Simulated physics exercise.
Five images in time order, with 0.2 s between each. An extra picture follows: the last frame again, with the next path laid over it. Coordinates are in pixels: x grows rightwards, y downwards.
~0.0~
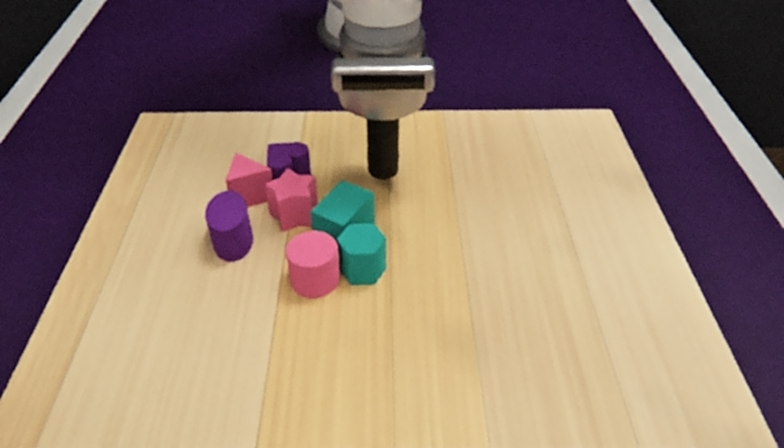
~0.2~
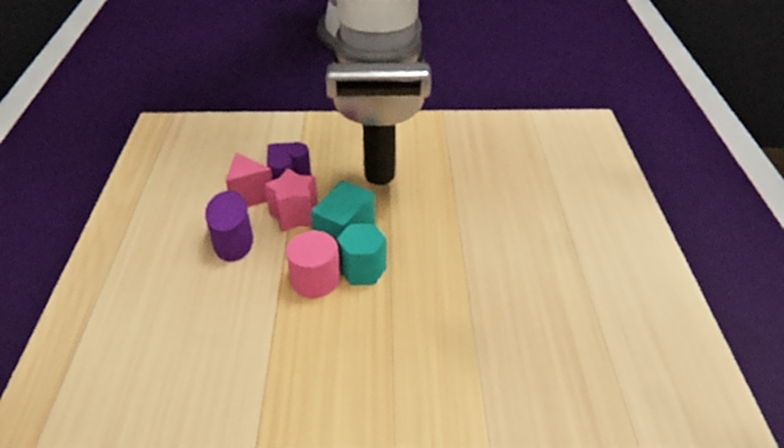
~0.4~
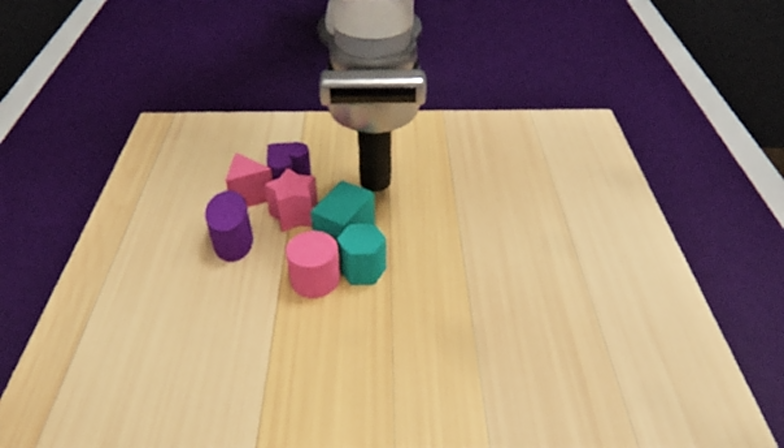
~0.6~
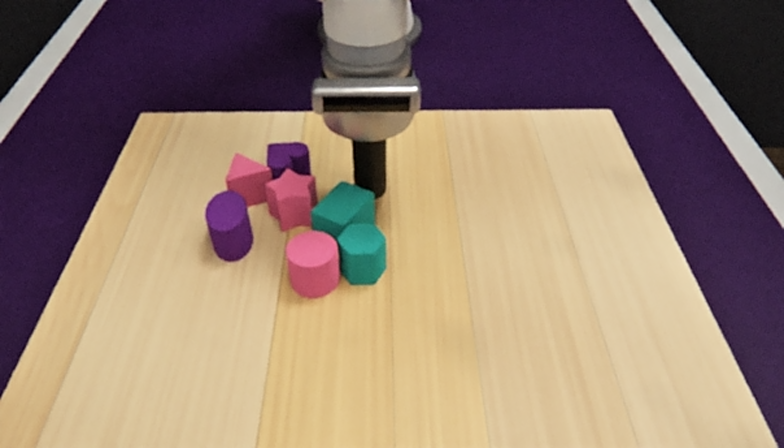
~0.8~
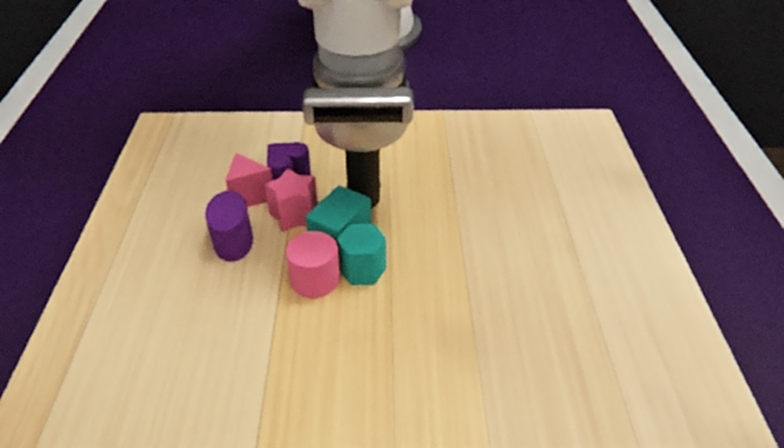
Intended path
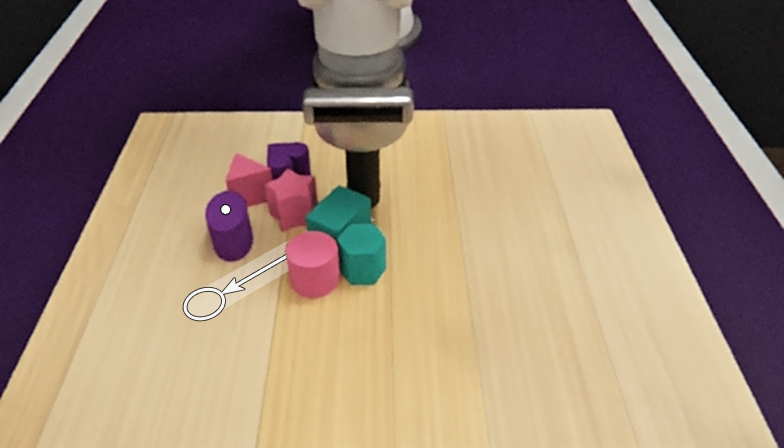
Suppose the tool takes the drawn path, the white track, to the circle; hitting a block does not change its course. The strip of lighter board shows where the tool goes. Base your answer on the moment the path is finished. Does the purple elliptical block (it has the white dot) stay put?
My answer is yes.
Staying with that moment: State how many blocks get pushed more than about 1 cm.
My answer is two.
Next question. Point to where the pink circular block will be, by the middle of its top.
My estimate: (292, 318).
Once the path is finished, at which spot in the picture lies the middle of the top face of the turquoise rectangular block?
Somewhere near (267, 277).
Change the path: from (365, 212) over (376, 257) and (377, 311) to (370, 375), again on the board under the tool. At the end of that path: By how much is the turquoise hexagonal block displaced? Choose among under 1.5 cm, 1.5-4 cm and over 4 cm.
Moves over 4 cm.
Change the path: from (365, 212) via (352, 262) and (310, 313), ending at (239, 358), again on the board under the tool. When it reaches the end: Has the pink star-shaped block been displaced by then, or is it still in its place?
By then it is still where it was.
The drawn path runs from (365, 212) directly to (204, 304); the dot is on the purple elliptical block.
The first path, step by step. One third of the way, tool (314, 228); pink circular block (292, 285); turquoise rectangular block (299, 242), turned 35° anticlockwise.
Two thirds of the way, tool (260, 259); pink circular block (291, 316); turquoise rectangular block (269, 274), turned 65° anticlockwise.
At the end, tool (201, 292); purple elliptical block not moved; pink circular block (292, 318); turquoise rectangular block (267, 277), turned 70° anticlockwise.
